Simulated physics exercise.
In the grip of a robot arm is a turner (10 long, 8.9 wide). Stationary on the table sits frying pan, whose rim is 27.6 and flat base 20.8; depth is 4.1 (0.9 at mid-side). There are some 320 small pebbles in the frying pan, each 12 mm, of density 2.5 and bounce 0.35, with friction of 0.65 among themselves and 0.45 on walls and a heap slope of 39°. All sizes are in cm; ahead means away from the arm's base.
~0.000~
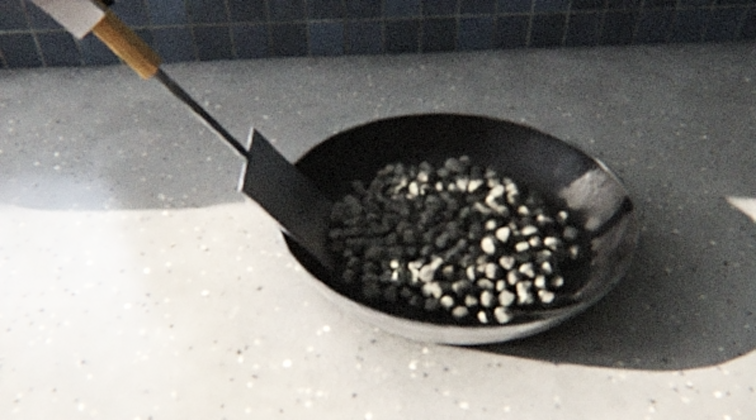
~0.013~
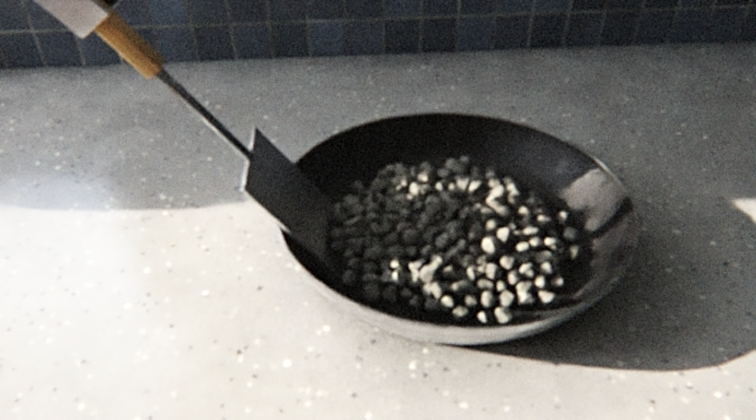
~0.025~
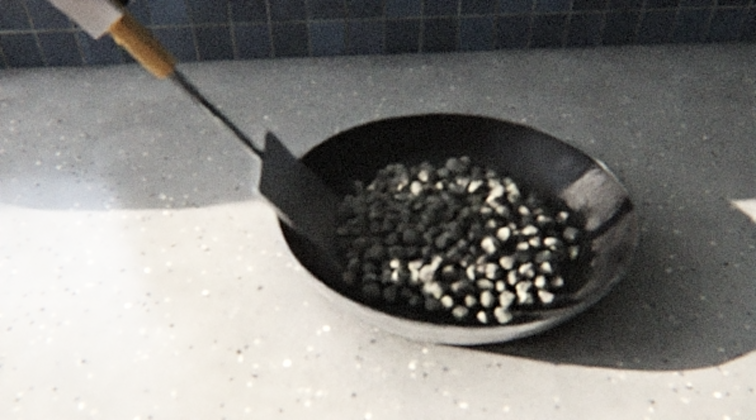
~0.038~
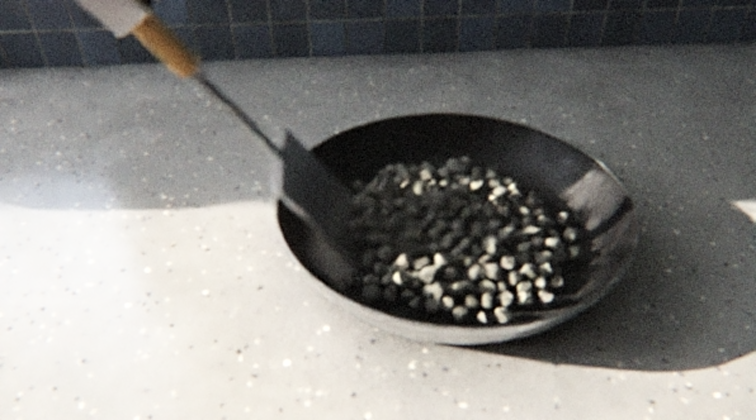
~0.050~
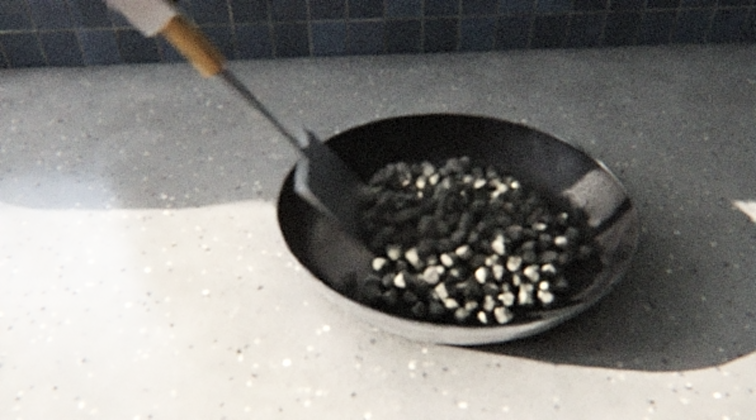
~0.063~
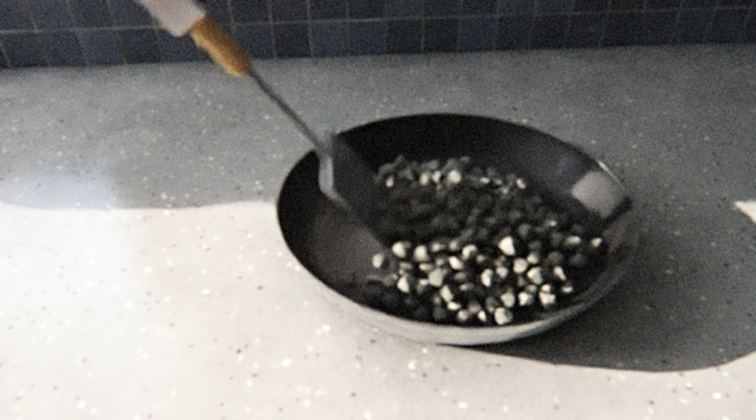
A turner with a wooden handle pushes small pebbles rightward across a dark frying pan.
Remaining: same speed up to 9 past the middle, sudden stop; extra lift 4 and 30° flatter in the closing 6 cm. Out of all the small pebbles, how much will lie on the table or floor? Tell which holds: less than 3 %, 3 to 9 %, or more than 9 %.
What holds is more than 9 %.
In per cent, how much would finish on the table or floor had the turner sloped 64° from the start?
Then roughly 20 percent.
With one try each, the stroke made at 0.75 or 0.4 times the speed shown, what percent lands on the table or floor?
About 15 and 5 per cent.
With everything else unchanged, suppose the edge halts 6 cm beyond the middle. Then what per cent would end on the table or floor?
Then roughly 15 percent would finish on the table or floor.
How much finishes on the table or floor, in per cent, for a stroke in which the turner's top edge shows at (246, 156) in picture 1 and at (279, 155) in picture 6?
Some 0 per cent.
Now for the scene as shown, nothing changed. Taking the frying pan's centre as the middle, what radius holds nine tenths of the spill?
That works out to near 45 cm.
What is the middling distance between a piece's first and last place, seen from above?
Some 7 centimetres.
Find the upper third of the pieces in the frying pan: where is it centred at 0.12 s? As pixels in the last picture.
Roughly pixel (503, 198).
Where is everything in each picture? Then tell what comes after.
The first picture shows turner top edge at (246, 156), sloping 54°; upper third of the load around (454, 215), from x 335 to 575, top at y 165; 317 in the frying pan.
The second picture shows turner top edge at (248, 156), sloping 54°; upper third of the load around (454, 216), from x 340 to 575, top at y 165.
The third picture shows turner top edge at (259, 156), sloping 54°; upper third of the load around (447, 216), from x 345 to 575, top at y 165.
The fourth picture shows turner top edge at (280, 155), sloping 54°; upper third of the load around (439, 215), from x 350 to 575, top at y 165.
The fifth picture shows turner top edge at (303, 154), sloping 54°; upper third of the load around (443, 215), from x 350 to 585, top at y 165.
The sixth picture shows turner top edge at (326, 153), sloping 54°; upper third of the load around (451, 210), from x 350 to 595, top at y 165; 317 in the frying pan.
After 0.09 s, sloping 54°, highest piece 7 above the table; 317 in the frying pan.
After 0.12 s, sloping 47°, highest piece 9 above the table; 317 in the frying pan.
After 0.34 s, sloping 24°, highest piece 7 above the table; 248 in the frying pan, 63 on the table or floor, 6 on the blade or in flight.
After 1.39 s, sloping 24°, highest piece 4 above the table; 248 in the frying pan, 69 on the table or floor.
At rest, 248 in the frying pan, 69 on the table or floor. That is 22 % on the table or floor.
